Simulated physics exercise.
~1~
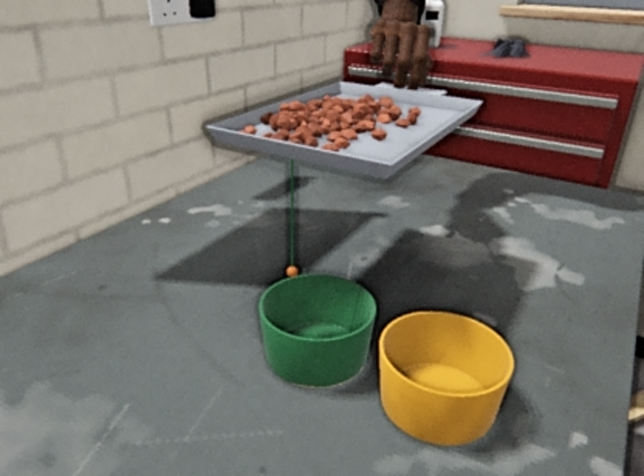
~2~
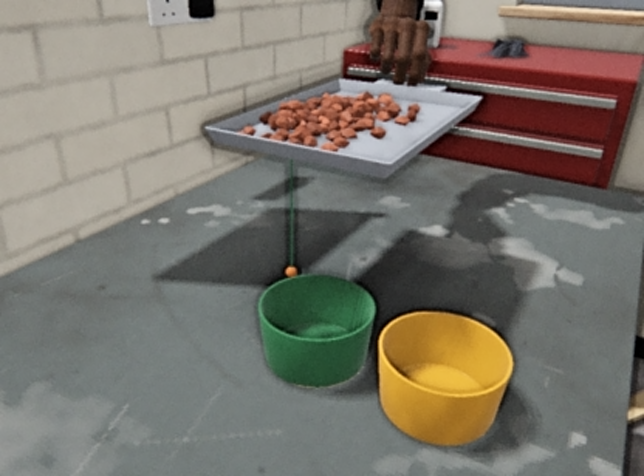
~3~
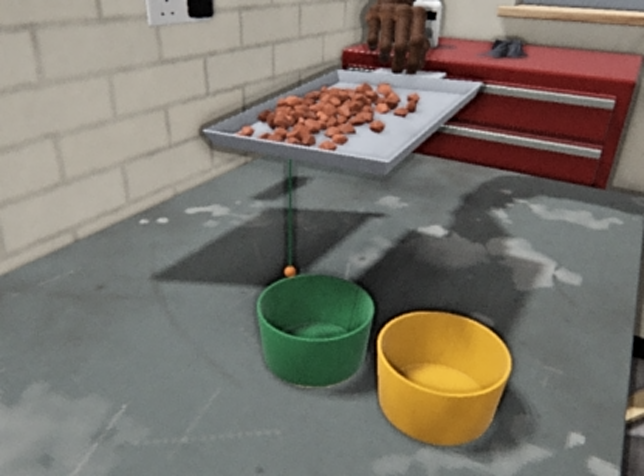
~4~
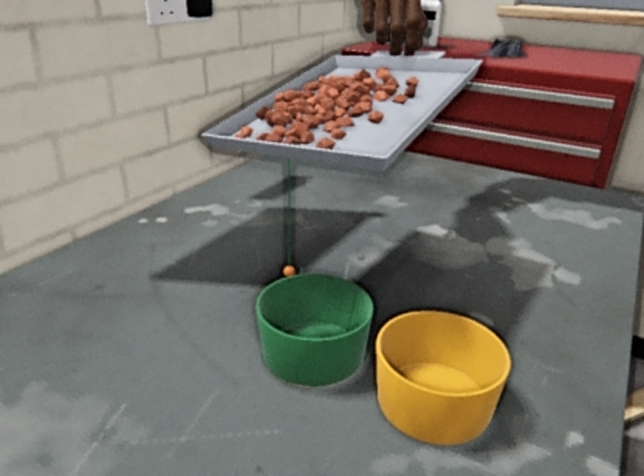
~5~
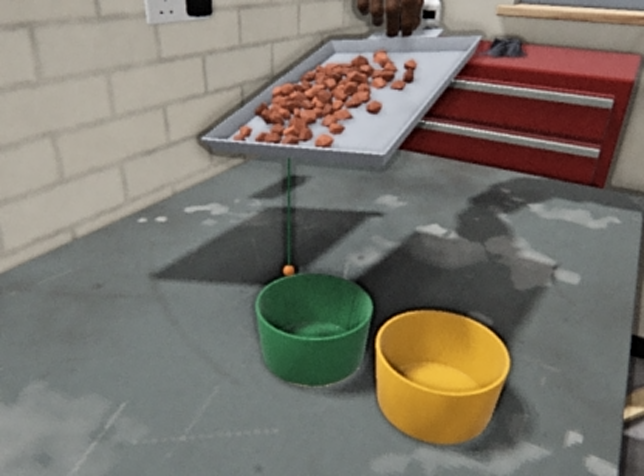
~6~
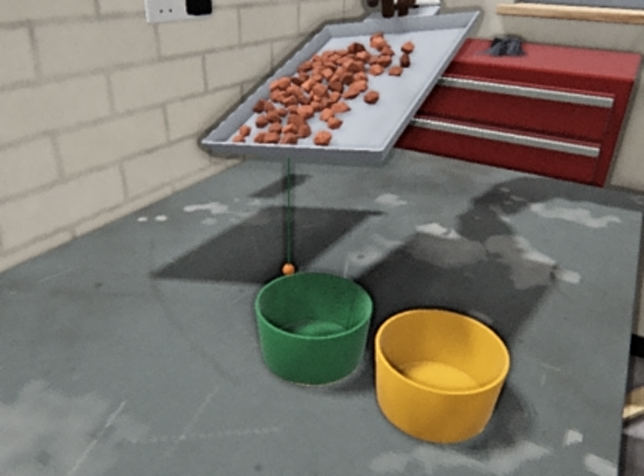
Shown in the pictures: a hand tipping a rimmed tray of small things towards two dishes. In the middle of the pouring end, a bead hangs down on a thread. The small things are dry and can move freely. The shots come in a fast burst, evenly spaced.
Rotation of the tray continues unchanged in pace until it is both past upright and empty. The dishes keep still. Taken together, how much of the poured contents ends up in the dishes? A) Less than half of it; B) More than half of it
The answer is A.
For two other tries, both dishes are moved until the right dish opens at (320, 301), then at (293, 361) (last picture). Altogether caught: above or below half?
Taking them in turn, it's beyond half and then short of half.
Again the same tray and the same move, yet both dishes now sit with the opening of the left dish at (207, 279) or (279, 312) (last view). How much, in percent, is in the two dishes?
It would be near 80 per cent first and near 0 per cent second.
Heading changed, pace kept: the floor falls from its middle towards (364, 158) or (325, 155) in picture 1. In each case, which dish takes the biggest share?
Note: Place 1, the dish at the left; place 2, the dish at the left.
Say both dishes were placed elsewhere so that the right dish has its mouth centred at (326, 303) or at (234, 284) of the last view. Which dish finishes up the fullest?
Try 1: The dish to the left; try 2: The dish to the right.
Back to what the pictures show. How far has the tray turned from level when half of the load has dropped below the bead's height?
Near 90 degrees.
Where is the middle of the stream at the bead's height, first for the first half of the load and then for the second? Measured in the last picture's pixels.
The opening part goes through (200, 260); what follows goes through (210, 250).
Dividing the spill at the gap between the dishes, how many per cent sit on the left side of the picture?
About 100 percent.
Soon, tray tipped steeply; most on the tray; a stray few outside both; a small part in the air.
A while on, tray tipped past a quarter turn; a stray few in the left dish; nearly all outside both; a stray few in the air.
Towards the end, tray tipped past a quarter turn; a stray few in the left dish; nearly all outside both.
Finally, tray tipped past a quarter turn; none in the right dish; a stray few in the left dish; nearly all outside both.
